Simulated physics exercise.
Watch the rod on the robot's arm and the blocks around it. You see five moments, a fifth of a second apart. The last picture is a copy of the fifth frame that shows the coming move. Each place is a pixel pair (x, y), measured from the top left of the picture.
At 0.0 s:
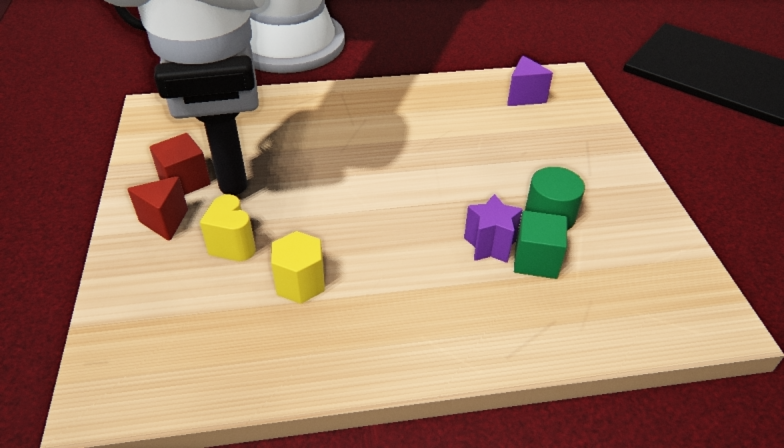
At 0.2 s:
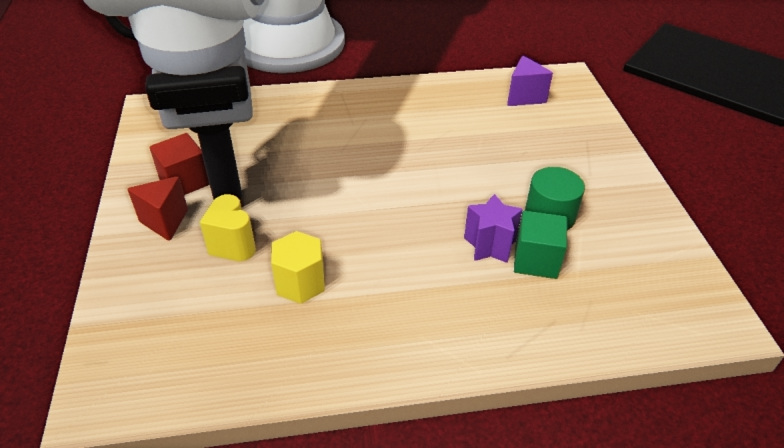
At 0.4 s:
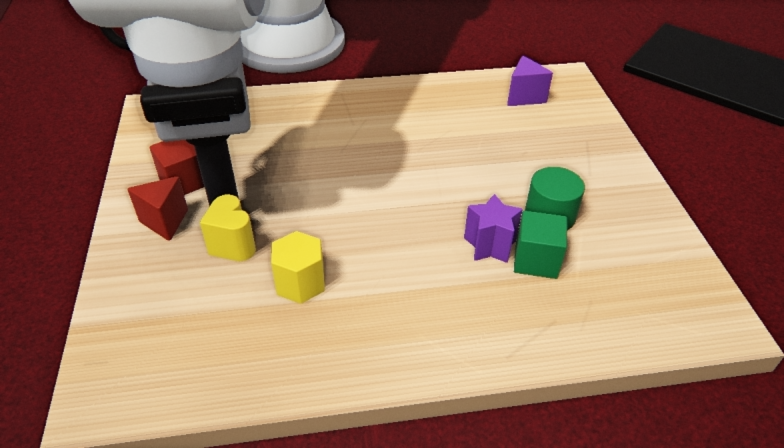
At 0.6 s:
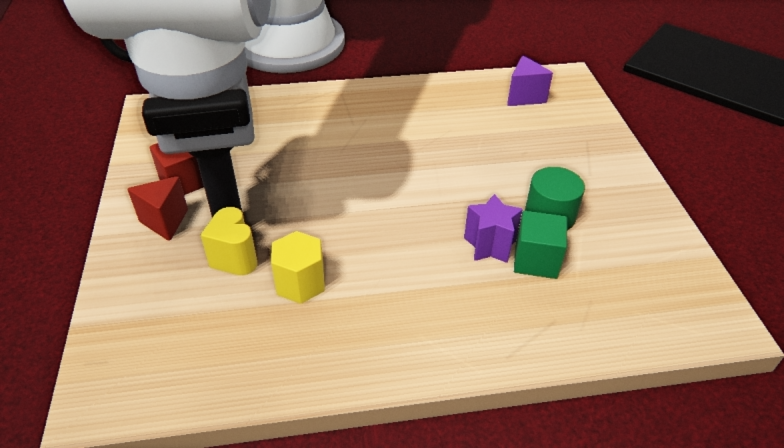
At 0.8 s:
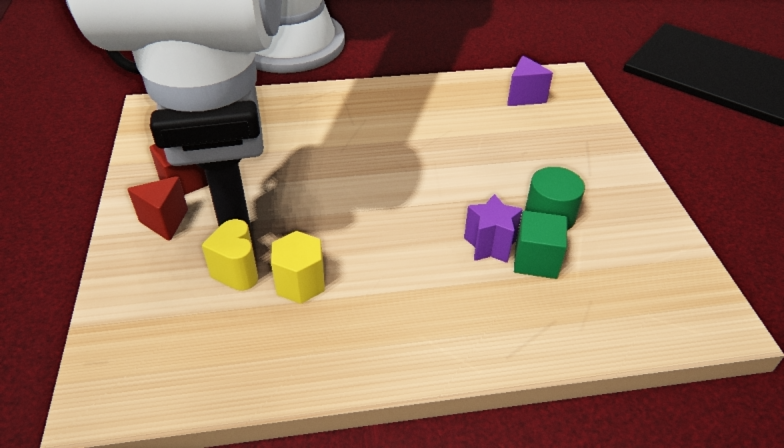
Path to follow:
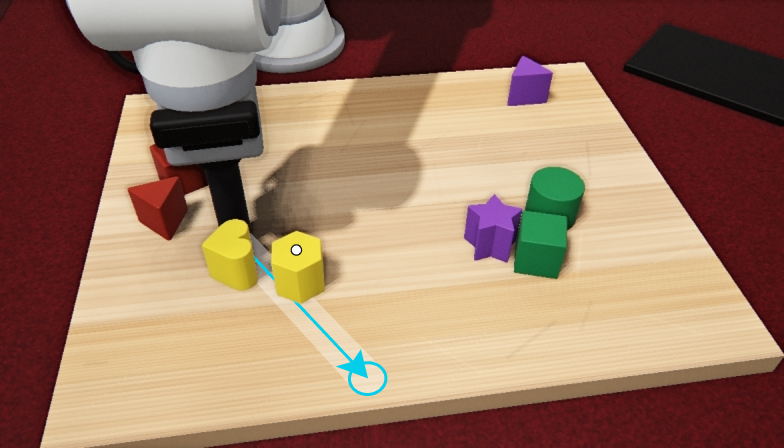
The footage shows a robot arm lowering its black rod behind a yellow heart block on a wooden board, then nudging it a short way toward the viewer, closer to the yellow hexagonal block, while the other blocks stay still.
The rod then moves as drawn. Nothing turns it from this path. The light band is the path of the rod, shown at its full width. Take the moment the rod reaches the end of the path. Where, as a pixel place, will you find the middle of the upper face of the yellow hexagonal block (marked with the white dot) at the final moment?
My estimate: (348, 269).
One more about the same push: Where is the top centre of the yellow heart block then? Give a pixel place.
It ends at (234, 270).
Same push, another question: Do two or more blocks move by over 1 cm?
Yes.
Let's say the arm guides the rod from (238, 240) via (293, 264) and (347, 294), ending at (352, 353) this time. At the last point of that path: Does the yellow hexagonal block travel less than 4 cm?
I'd say no.
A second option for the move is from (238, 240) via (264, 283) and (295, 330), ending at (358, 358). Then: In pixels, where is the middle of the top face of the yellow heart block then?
Its top middle will sit at (228, 285).
The line goes from (238, 240) to (368, 378); the dot is on the yellow hexagonal block.
On the path given first. One third of the way, rod (275, 274); yellow heart block (234, 269), turned 85° clockwise; yellow hexagonal block (313, 258), turned 15° anticlockwise.
Two thirds of the way, rod (318, 319); yellow heart block (234, 270), turned 90° clockwise; yellow hexagonal block (348, 269), turned 90° anticlockwise.
At the end, rod (368, 371); red triangular piece unmoved; yellow heart block (234, 270), turned 90° clockwise; yellow hexagonal block (348, 269), turned 90° anticlockwise.
